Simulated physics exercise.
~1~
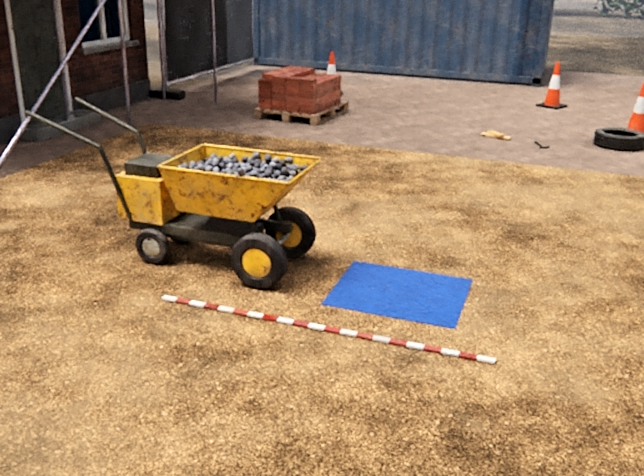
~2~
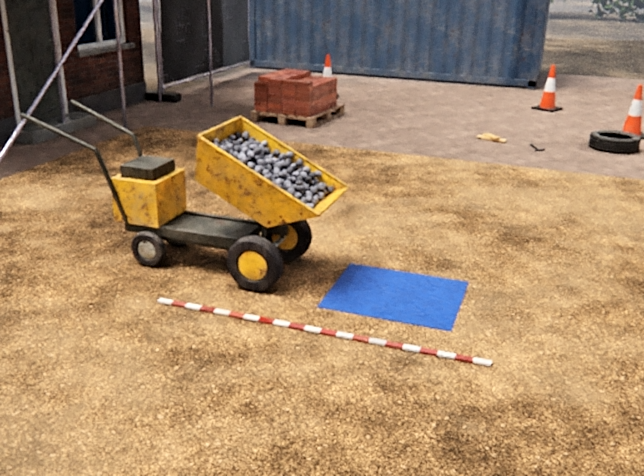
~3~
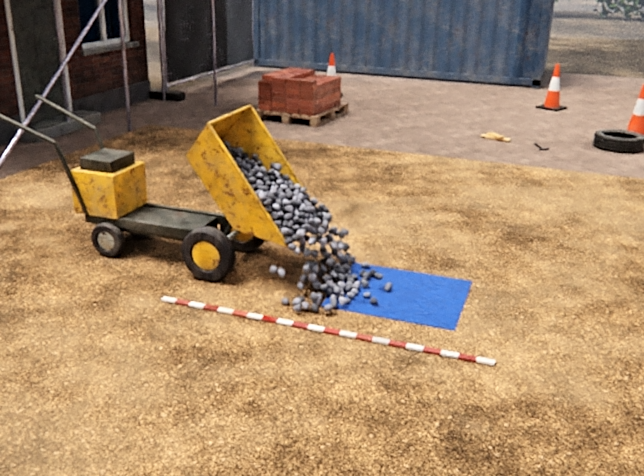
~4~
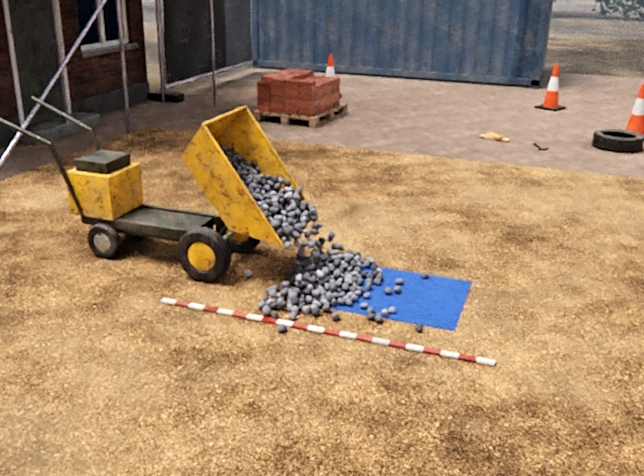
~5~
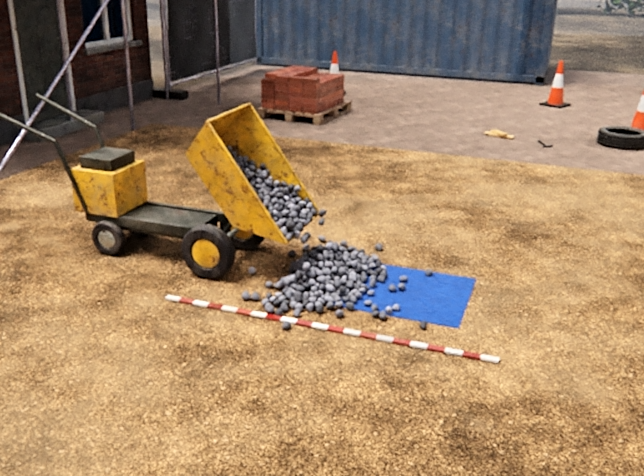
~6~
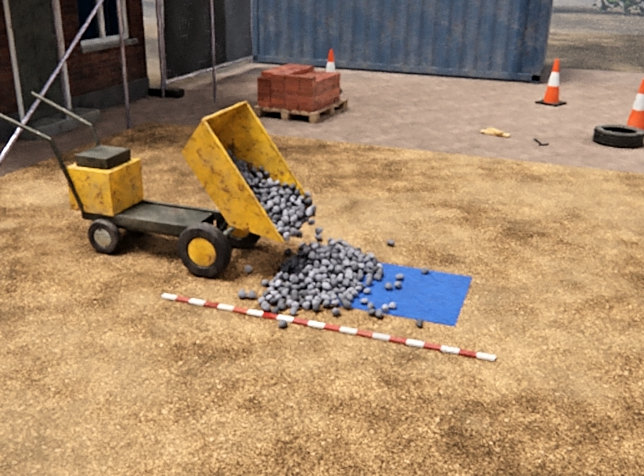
A yellow motor barrow heaped with grey cobbles stands at the left of a sandy building site, seen from slightly above by a gently swaying camera. A blue sheet lies to its right behind a red-and-white striped staff, with bricks, a blue container and orange cones beyond. The skip tilts steeply forward to the right, and the barrow shifts left, away from the sheet. Cobbles pour out and pile up mostly short of the sheet, some scattering over its left part. At the end the skip stays tipped, still holding many cobbles, and most of the sheet is bare.
